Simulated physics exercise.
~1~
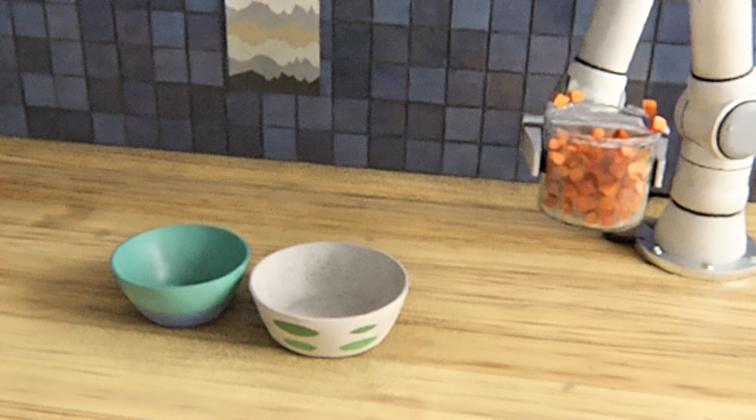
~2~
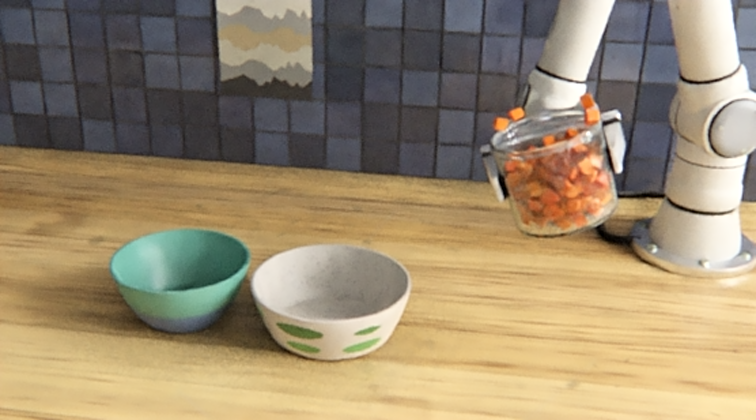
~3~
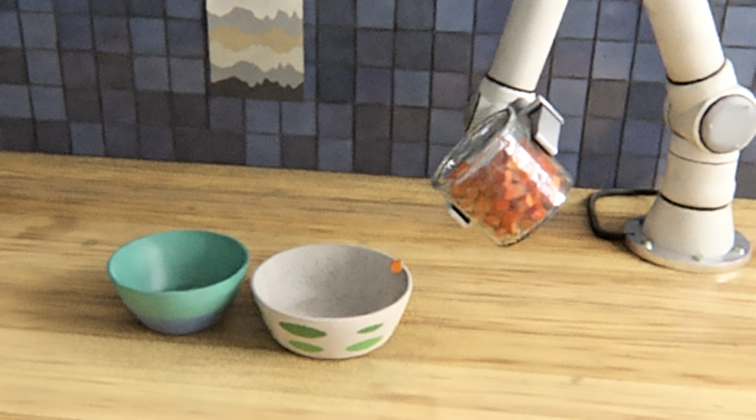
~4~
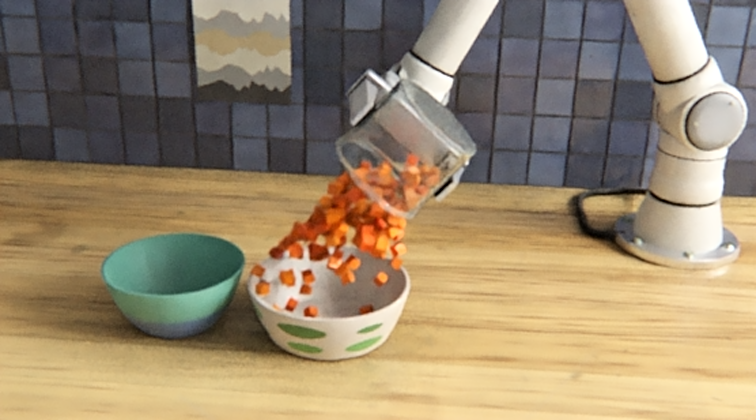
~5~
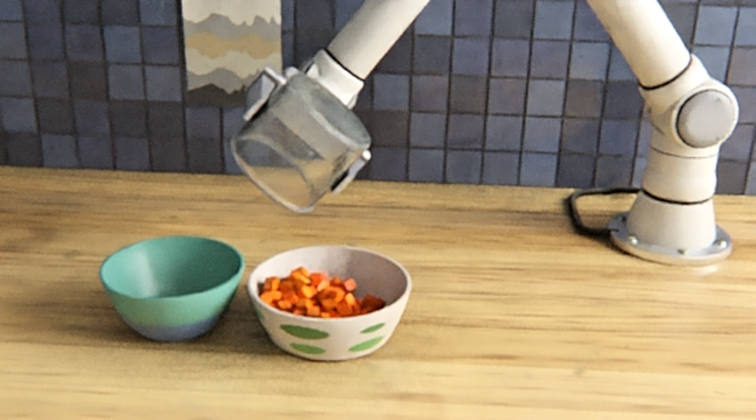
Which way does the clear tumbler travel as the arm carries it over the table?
The tumbler travels to the left, toward the two bowls.
